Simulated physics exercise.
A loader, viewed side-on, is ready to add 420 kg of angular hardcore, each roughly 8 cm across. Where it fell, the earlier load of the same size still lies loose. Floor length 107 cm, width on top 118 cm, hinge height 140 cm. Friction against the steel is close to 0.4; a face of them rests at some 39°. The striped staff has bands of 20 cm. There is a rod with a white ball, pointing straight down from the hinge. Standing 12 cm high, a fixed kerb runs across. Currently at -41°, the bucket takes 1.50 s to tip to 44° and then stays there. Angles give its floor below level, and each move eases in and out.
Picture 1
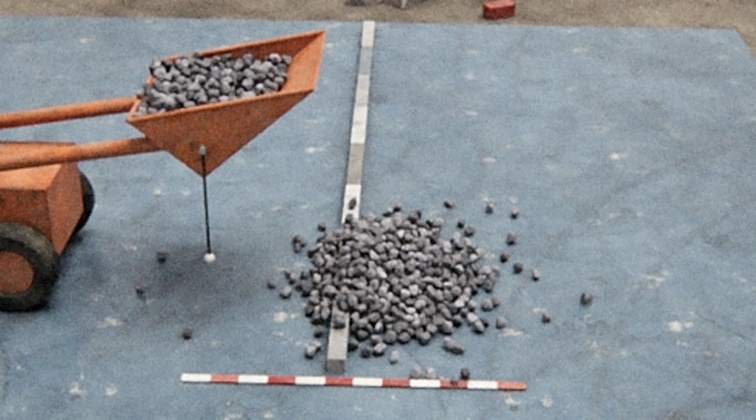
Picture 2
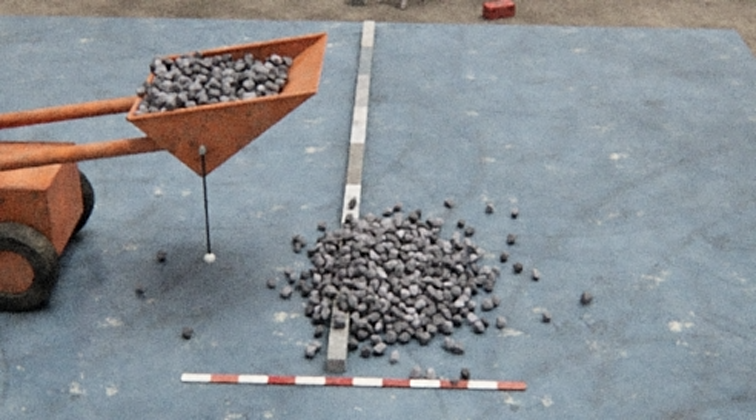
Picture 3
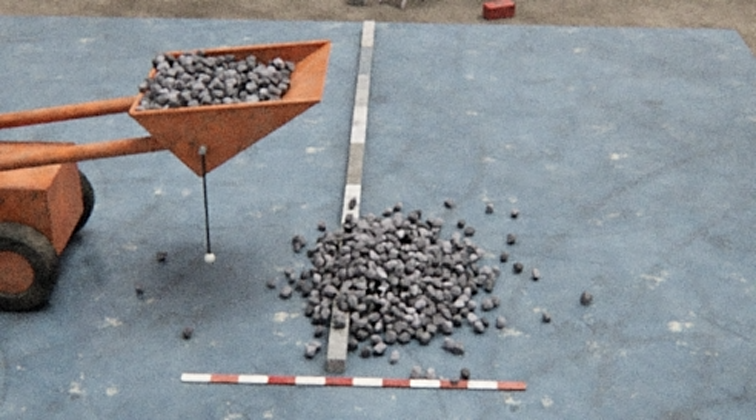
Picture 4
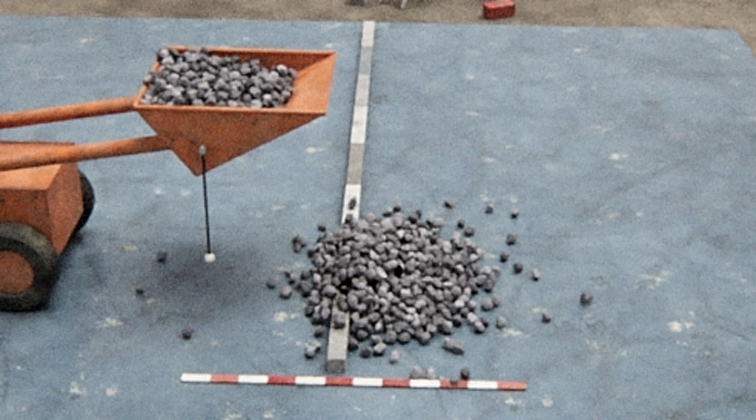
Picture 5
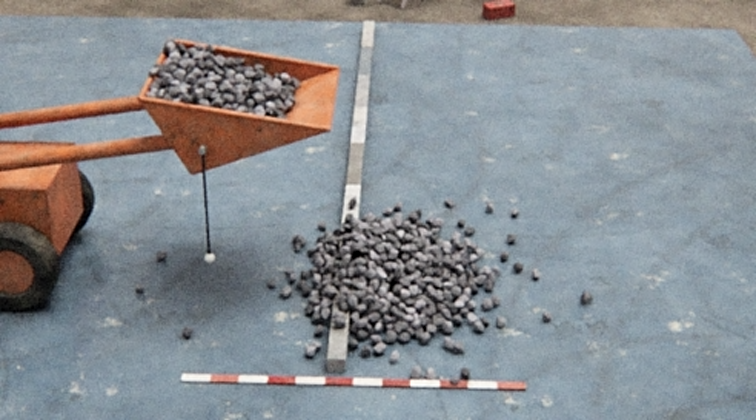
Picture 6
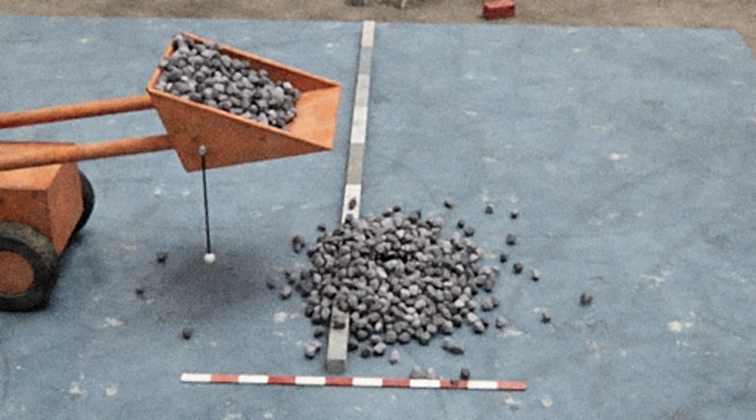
Orange bucket full of grey stones tilting forward on its arms, its right-hand lip lowering beside a still, loose stone pile.
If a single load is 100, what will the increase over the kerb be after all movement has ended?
The increase will be around 25 per cent.
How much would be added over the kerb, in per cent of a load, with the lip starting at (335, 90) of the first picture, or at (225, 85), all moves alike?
Around 50 and 0 percent respectively.
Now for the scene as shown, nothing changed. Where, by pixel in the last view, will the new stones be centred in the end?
Roughly at pixel (325, 259).
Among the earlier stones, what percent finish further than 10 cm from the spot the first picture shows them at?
Close to 5 per cent.
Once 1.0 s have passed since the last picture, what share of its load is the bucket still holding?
About 50 percent is still in there.
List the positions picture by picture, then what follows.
In the first picture, lip at (314, 89), floor tilted -41°, highest stones at (222, 65). The earlier load is highest near (358, 245), 29 cm above ground level, 18 % on this side of the kerb, 83 % over the kerb.
In the second picture, lip at (316, 92), floor tilted -39°, highest stones at (195, 69).
In the third picture, lip at (320, 100), floor tilted -35°, highest stones at (190, 64).
In the fourth picture, lip at (326, 113), floor tilted -29°, highest stones at (178, 58).
In the fifth picture, the bucket is at -20°, its lip at (330, 130); the top of the load is at (177, 52).
In the sixth picture, the bucket is at -11°, its lip at (332, 149); the top of the load is at (183, 48).
Then, 0.5 s after the last picture the floor is at 30°; in per cent of one load, 100 in the bucket, 18 on this side of the kerb, 83 over the kerb; the foremost stones are at (525, 257).
Then, 1.0 s after the last picture the floor is at 44°; in per cent of one load, 51 in the bucket, 65 on this side of the kerb, 84 over the kerb; the foremost stones are at (525, 257).
Then, 1.4 s after the last picture the floor is at 44°; in per cent of one load, 8 in the bucket, 93 on this side of the kerb, 100 over the kerb; the foremost stones are at (525, 257).
Then, 4.1 s after the last picture the floor is at 44°; in per cent of one load, 0 in the bucket, 93 on this side of the kerb, 108 over the kerb; the foremost stones are at (525, 257). Net gain over the kerb, 25.
